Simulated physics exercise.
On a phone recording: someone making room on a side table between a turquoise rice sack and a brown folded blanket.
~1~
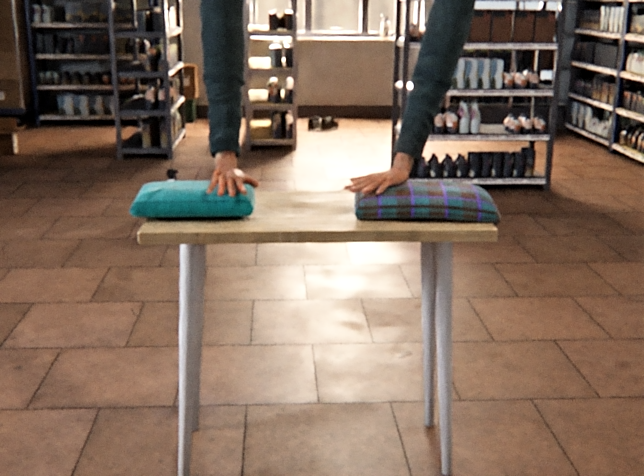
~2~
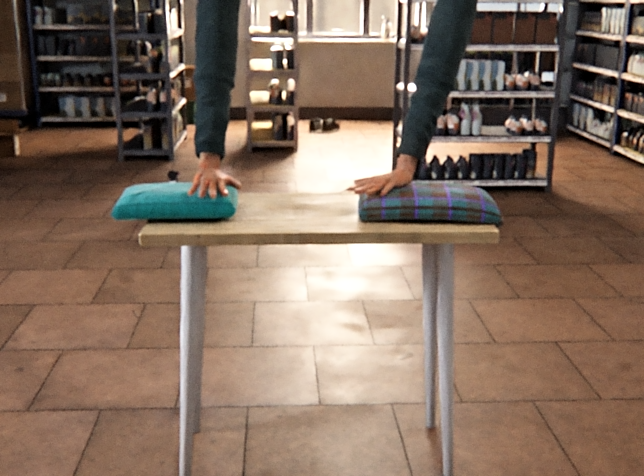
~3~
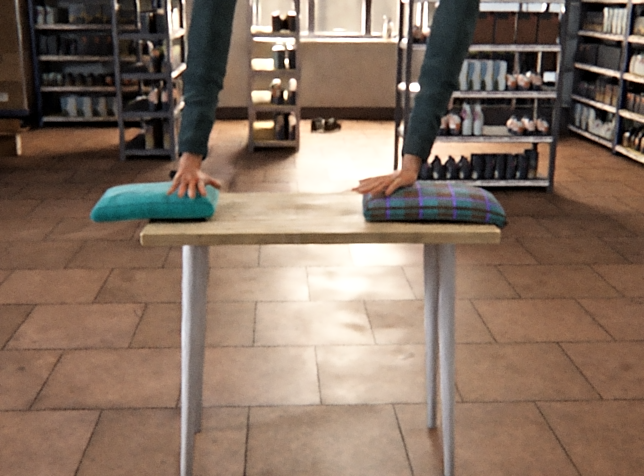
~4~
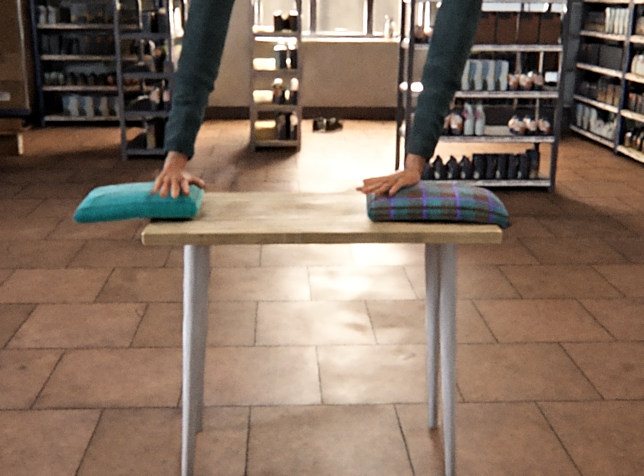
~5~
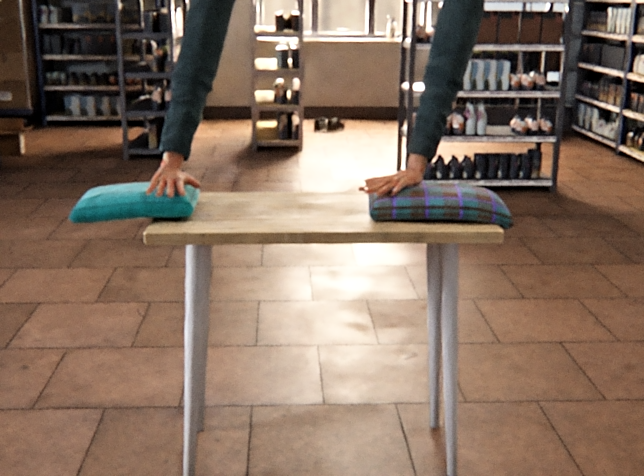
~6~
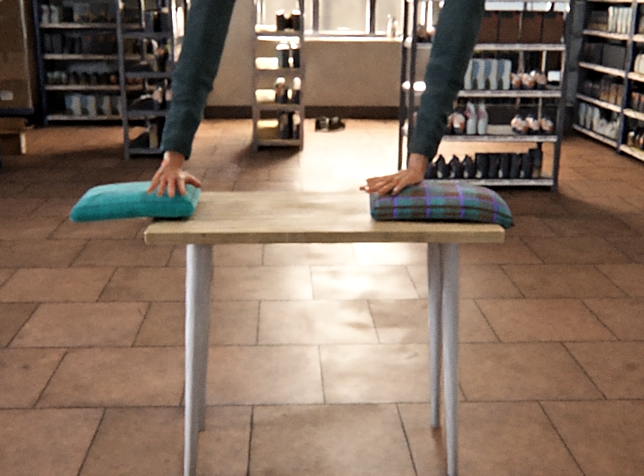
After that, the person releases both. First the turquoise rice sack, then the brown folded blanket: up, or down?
My guess is the turquoise rice sack won't hang around. My guess is the brown folded blanket sticks around.
Then, 0.26 s after the last picture, rice sack tipping outwards near (133, 230); folded blanket lying still.
Then, 0.50 s after the last picture, rice sack falling near (128, 386); folded blanket lying still.
Then, 0.78 s after the last picture, rice sack on the floor near (80, 418); folded blanket lying still.
At rest, rice sack on the floor near (67, 446); folded blanket lying still. The turquoise rice sack goes down and the brown folded blanket stays up there.
